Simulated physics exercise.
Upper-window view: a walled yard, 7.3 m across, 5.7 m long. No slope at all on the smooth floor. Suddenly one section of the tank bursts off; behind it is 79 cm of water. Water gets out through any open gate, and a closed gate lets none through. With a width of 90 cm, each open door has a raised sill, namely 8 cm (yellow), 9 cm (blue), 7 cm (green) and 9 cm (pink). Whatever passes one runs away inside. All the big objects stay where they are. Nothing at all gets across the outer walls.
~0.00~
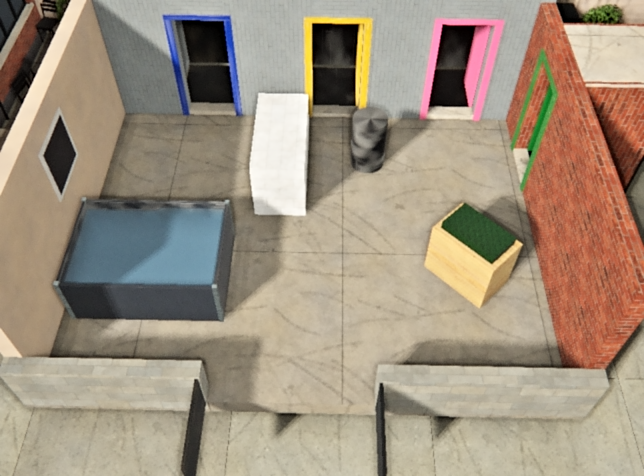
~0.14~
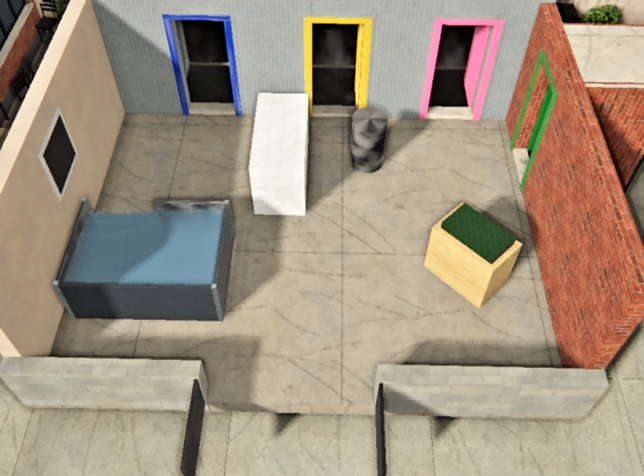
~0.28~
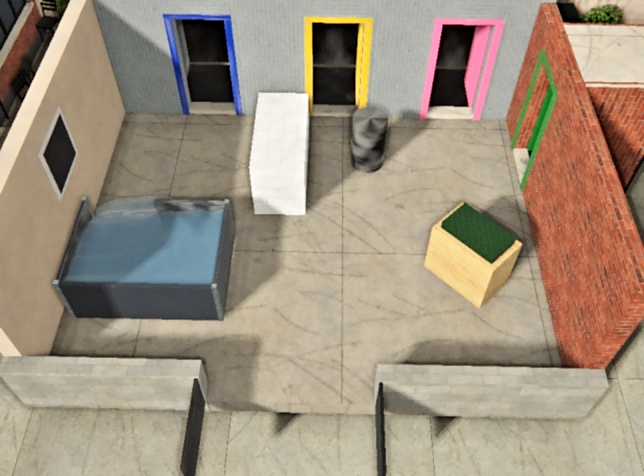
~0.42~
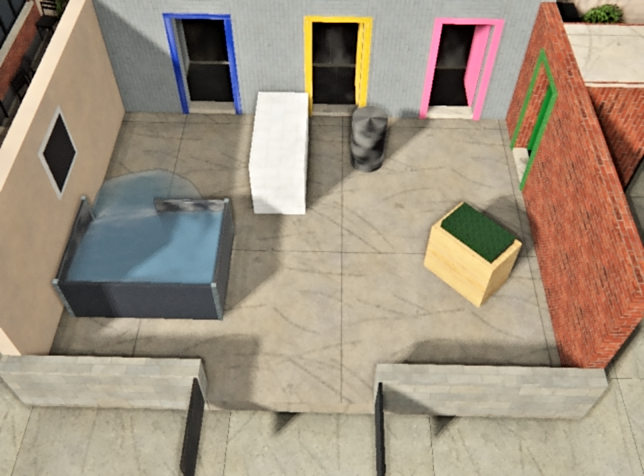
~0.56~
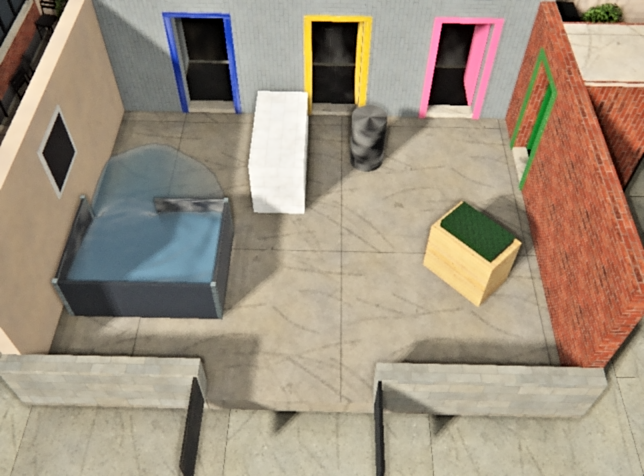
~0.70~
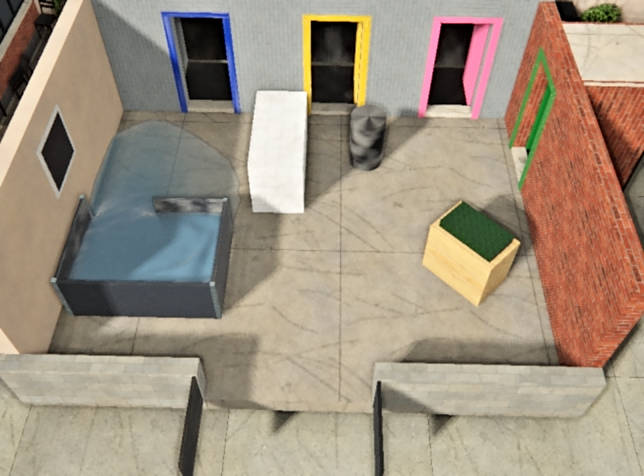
A big dark-sided tank of water stood on the left of a walled yard, then its far side opened and water poured out, spreading in a rounded sheet across the floor toward the back wall.
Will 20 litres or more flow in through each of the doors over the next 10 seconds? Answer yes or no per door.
Yellow door: Yes, blue door: Yes, green door: Yes, pink door: No.
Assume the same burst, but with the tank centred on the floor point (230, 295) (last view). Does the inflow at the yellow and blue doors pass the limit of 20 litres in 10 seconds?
Relative to the limit, yellow is within it and blue is beyond it.
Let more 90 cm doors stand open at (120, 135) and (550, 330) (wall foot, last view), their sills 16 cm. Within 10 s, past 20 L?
In turn: Beyond it, short of it.
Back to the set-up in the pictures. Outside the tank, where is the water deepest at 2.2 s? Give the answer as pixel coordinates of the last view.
Close to pixel (141, 119).
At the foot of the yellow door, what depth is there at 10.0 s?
Roughly 6.0 cm deep.
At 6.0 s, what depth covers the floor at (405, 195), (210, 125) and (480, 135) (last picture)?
About 0, 16 and 14 cm respectively.
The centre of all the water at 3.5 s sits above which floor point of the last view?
I'd put it close to (207, 183).
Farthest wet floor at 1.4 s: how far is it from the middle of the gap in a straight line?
I'd say around 3.6 m from the gap.
After 1.4 s water covers 20 % of the floor and is deepest (61 cm) near (124, 112); yellow door not reached, blue door 21 cm at the sill, 20 L in, green door not reached, pink door not reached.
After 2.2 s water covers 25 % of the floor and is deepest (45 cm) near (141, 119); yellow door 3 cm at the sill, 0 L in, blue door 23 cm at the sill, 89 L in, green door not reached, pink door not reached.
After 3.5 s water covers 40 % of the floor and is deepest (28 cm) near (252, 134); yellow door 15 cm at the sill, 8 L in, blue door 20 cm at the sill, 173 L in, green door not reached, pink door 6 cm at the sill, 0 L in.
After 6.0 s water covers 65 % of the floor and is deepest (19 cm) near (226, 114); yellow door 10 cm at the sill, 37 L in, blue door 17 cm at the sill, 249 L in, green door 15 cm at the sill, 79 L in, pink door 7 cm at the sill, 1 L in.
After 10.0 s water covers 95 % of the floor and is deepest (12 cm) near (250, 148); yellow door 6 cm at the sill, 42 L in, blue door 10 cm at the sill, 290 L in, green door 8 cm at the sill, 122 L in, pink door 6 cm at the sill, 6 L in.
